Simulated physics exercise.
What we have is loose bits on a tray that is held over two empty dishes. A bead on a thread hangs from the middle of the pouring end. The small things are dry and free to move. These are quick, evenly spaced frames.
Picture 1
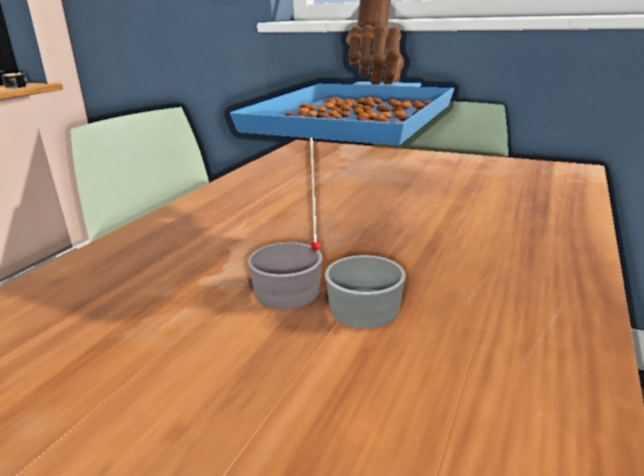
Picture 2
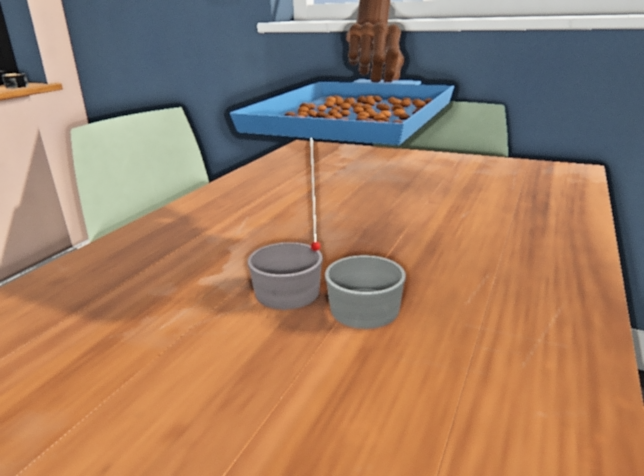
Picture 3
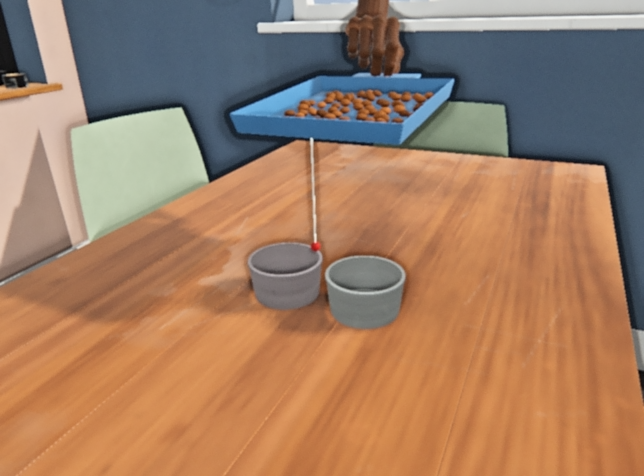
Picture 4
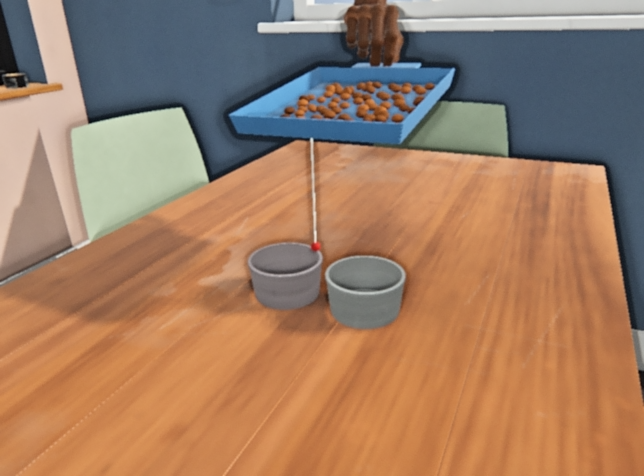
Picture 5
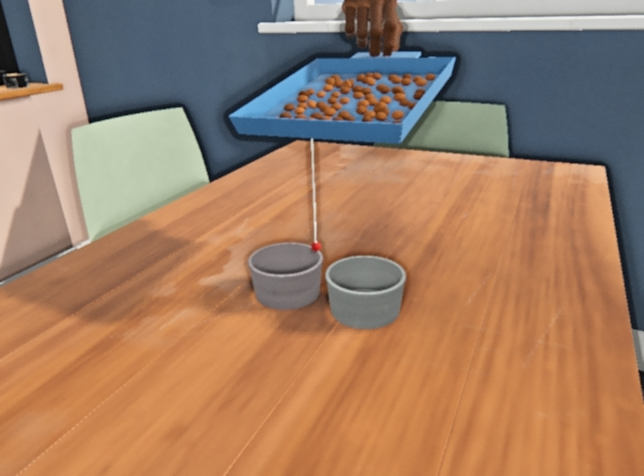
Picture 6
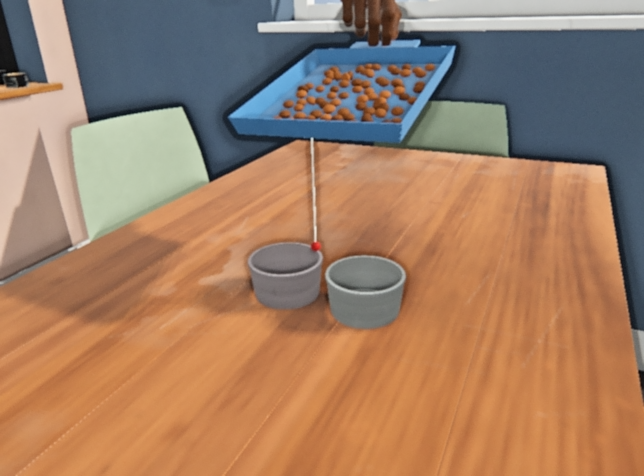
A blue tray of brown kibble tilting gradually toward the viewer, a hand gripping its far side above two empty grey dishes.
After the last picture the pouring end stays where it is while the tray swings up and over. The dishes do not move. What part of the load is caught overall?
The two hold only the smaller part of the load.
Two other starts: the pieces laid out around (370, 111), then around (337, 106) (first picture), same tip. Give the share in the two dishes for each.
The first gives 10 %, the second 10 %.
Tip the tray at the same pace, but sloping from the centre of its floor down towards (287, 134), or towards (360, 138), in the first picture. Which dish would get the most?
At the first place the left one, at the second the dish on the right.
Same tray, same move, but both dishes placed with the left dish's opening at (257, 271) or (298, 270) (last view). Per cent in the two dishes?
The first gives 70 %, the second 20 %.
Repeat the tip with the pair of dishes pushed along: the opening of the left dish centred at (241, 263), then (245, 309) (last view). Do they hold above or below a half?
One: The larger part. Two: Less than half.
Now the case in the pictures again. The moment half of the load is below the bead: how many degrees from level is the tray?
At some 105 degrees.
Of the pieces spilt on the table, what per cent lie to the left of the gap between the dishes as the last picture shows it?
About 80 per cent.
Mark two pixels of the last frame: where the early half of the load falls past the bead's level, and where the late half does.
At about (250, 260), then at (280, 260).
Shortly afterwards, tray tipped steeply; the whole lot on the tray.
Next, tray tipped right over; near two thirds on the tray; a little outside both; near a quarter in the air.
Some moments later, tray tipped past a quarter turn; a little in the left dish; the bulk outside both.
In the end, tray tipped past a quarter turn; none at all in the right dish; a little in the left dish; the bulk outside both.
